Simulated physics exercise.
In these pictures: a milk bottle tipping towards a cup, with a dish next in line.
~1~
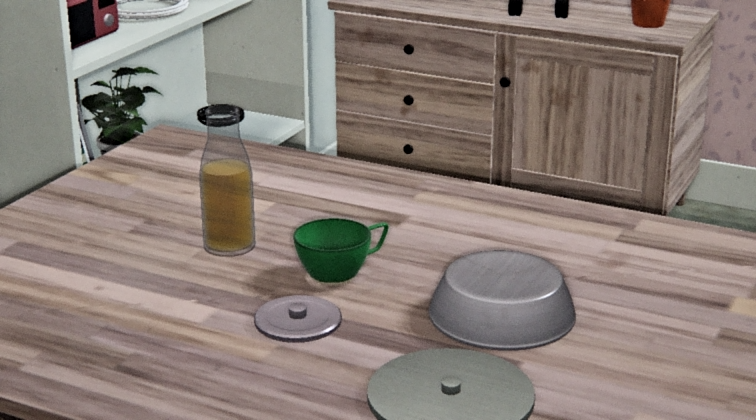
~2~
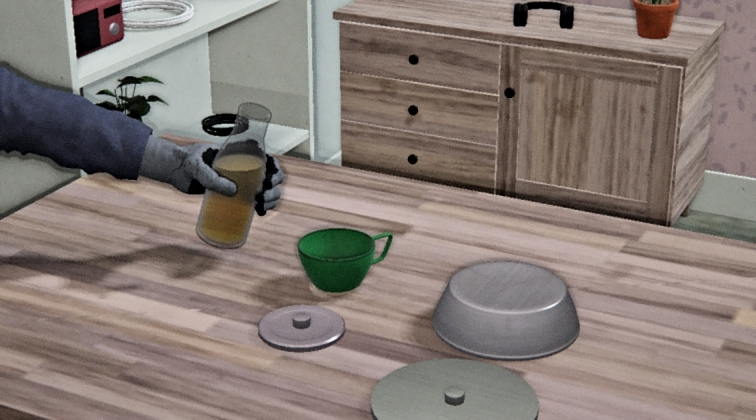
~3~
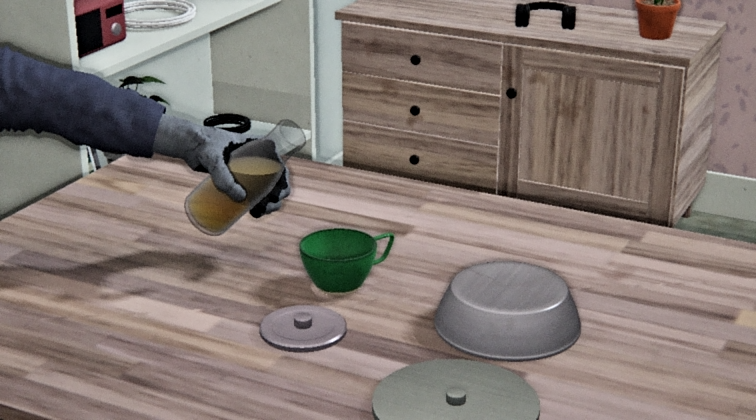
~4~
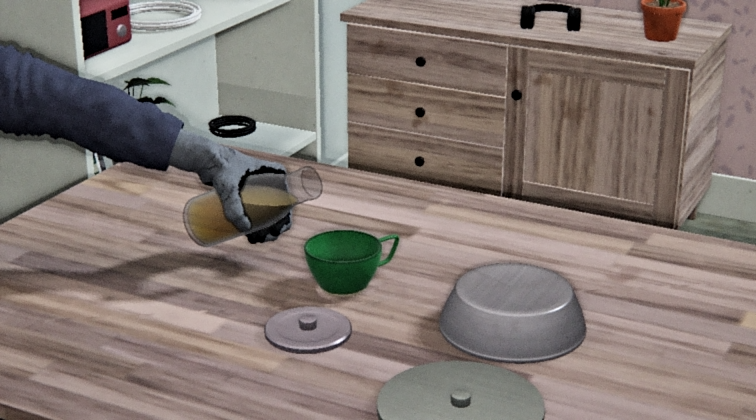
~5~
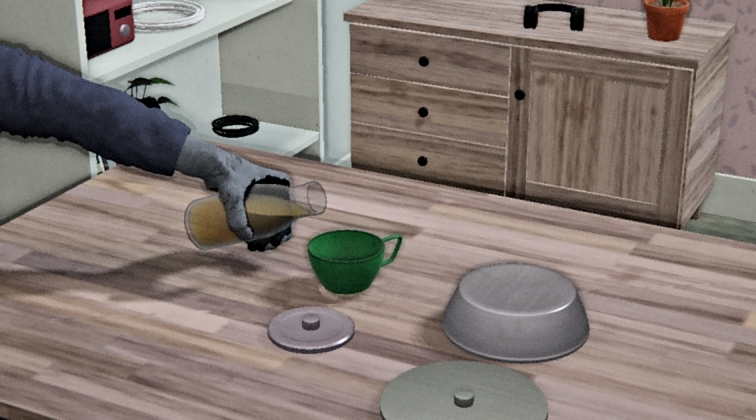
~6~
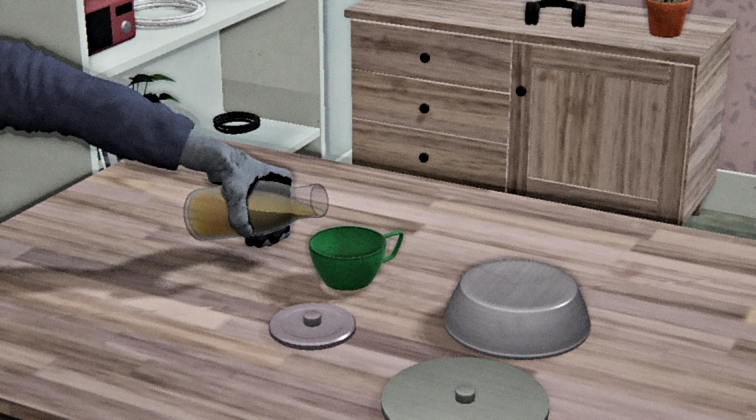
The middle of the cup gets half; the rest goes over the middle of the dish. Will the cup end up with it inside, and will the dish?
My prediction: The cup will end up with some; the dish will end up with nothing.
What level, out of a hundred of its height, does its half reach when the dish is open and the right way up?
Around 25 %.
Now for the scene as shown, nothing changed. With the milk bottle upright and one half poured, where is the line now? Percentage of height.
It sits at roughly 30 per cent of the height.
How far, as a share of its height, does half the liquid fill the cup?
About 75%.
Shortly, the apple juice goes into the cup.
Then, it runs off the upturned base of the dish.
At the finish, the cup has its share inside; the dish is empty, in a puddle.
